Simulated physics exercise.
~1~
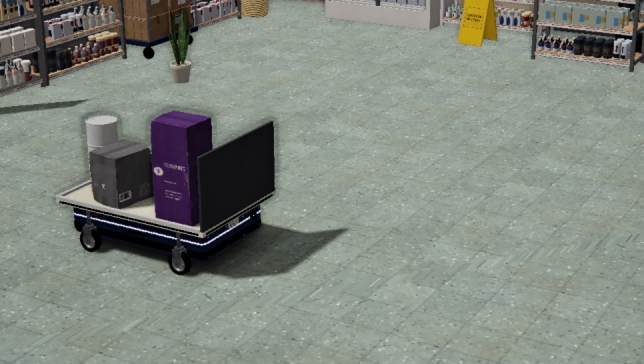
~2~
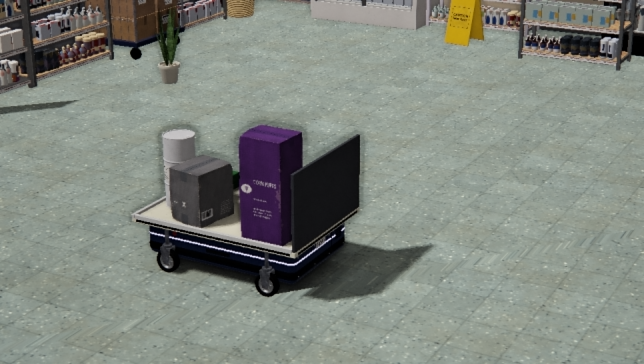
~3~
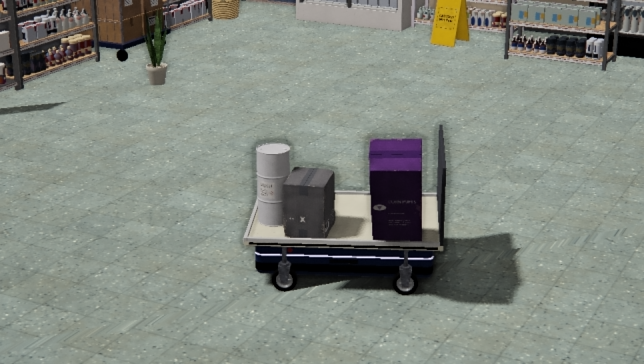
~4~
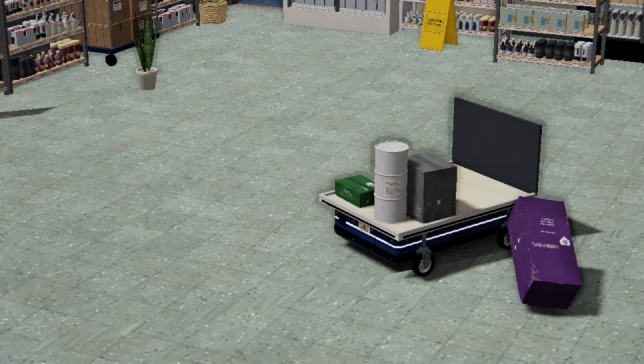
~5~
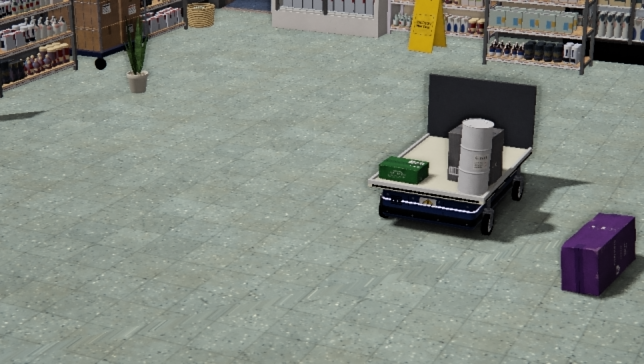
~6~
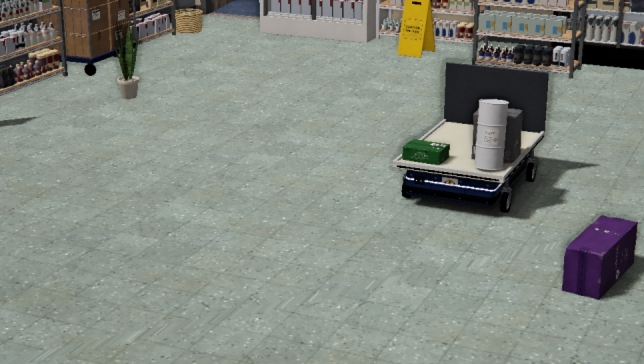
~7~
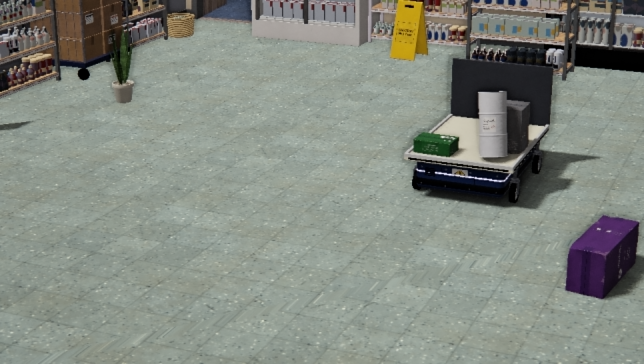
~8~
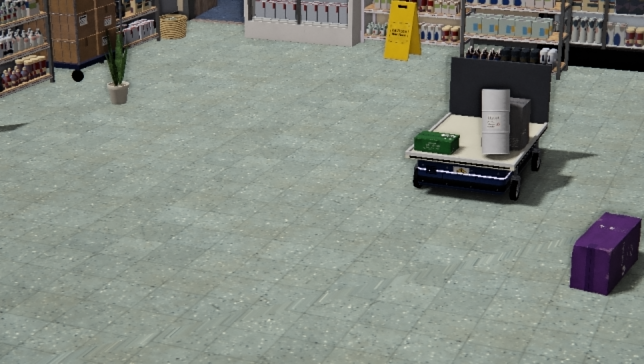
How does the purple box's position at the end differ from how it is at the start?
At the start the purple box stands upright on the cart's deck, but at the end it lies on its side on the floor.
